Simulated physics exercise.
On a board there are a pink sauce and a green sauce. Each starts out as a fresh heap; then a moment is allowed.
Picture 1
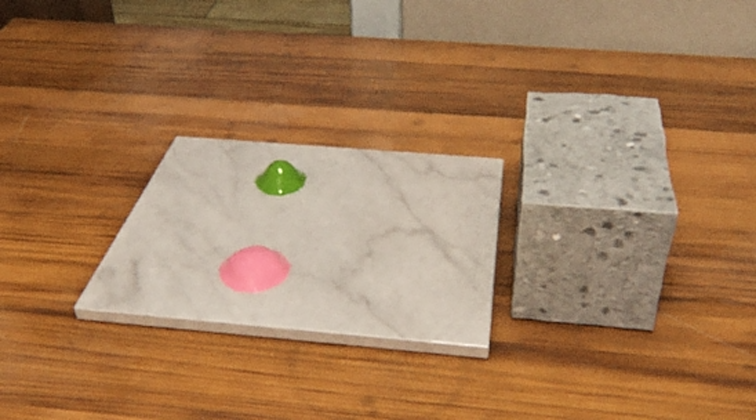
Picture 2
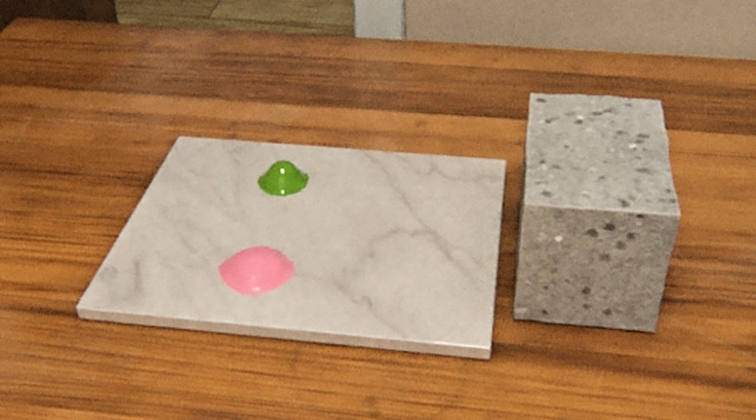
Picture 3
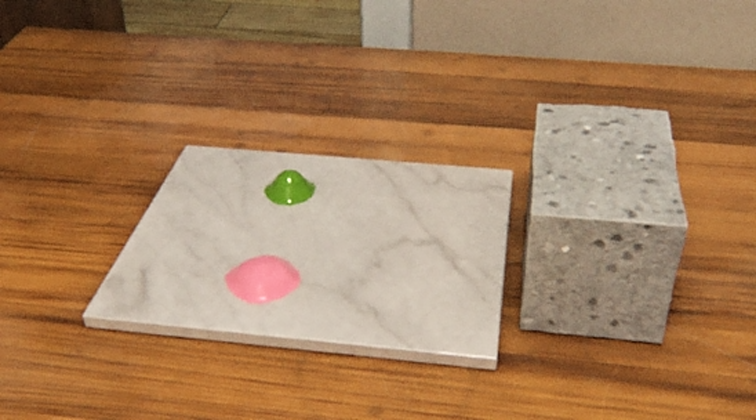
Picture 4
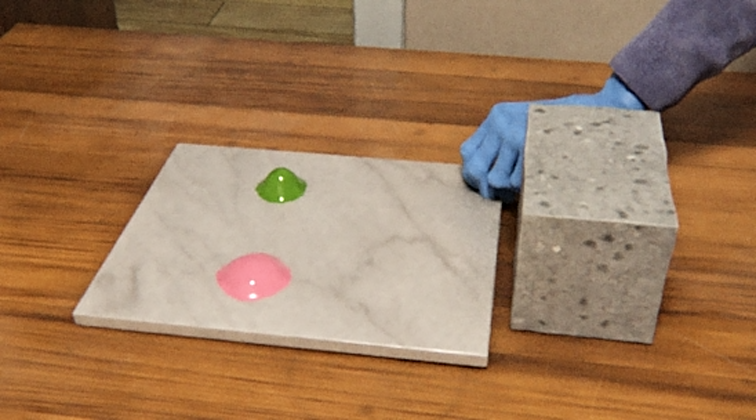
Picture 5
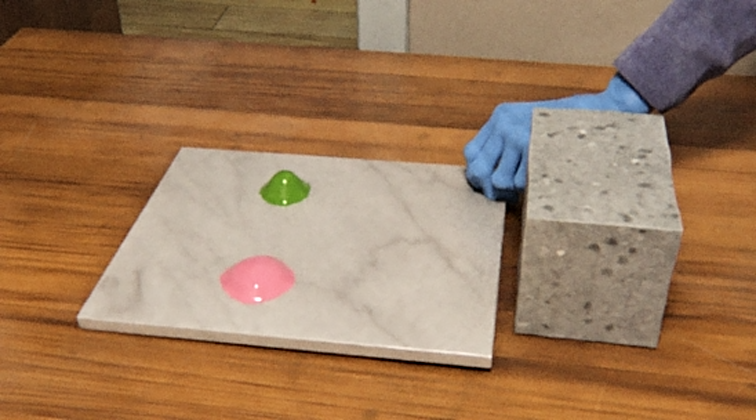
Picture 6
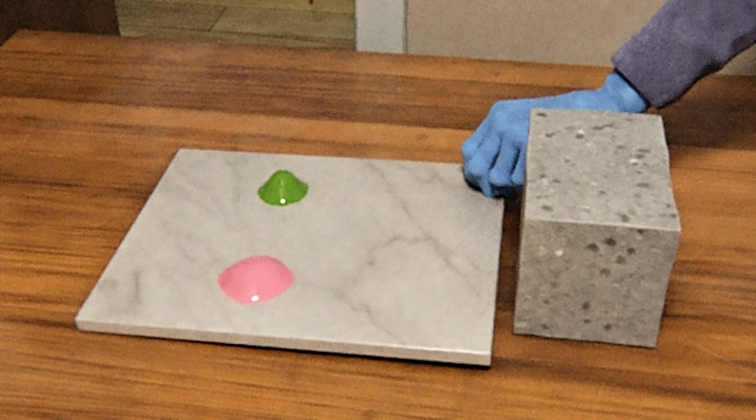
A blue-gloved hand came in from the right and gripped the far corner of a pale marbled board, barely raising it, while the pink and green mounds on top stayed put beside a speckled stone block.
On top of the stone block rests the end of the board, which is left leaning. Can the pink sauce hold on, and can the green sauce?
Here the pink sauce sits tight, and the green sauce sits tight.
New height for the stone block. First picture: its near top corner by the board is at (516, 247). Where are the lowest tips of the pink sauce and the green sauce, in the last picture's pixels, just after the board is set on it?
Near (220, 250) for the first, near (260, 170) for the second.
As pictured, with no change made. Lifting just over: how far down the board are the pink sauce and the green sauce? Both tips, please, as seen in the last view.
In the last picture the first one is at (205, 238) and the second at (248, 154).
Soon after, slope about 23°; the pink sauce has not moved; the green sauce has not moved.
Later, the pink sauce has not moved; the green sauce has not moved.
In the end, slope about 23°; the pink sauce has not moved; the green sauce has not moved.
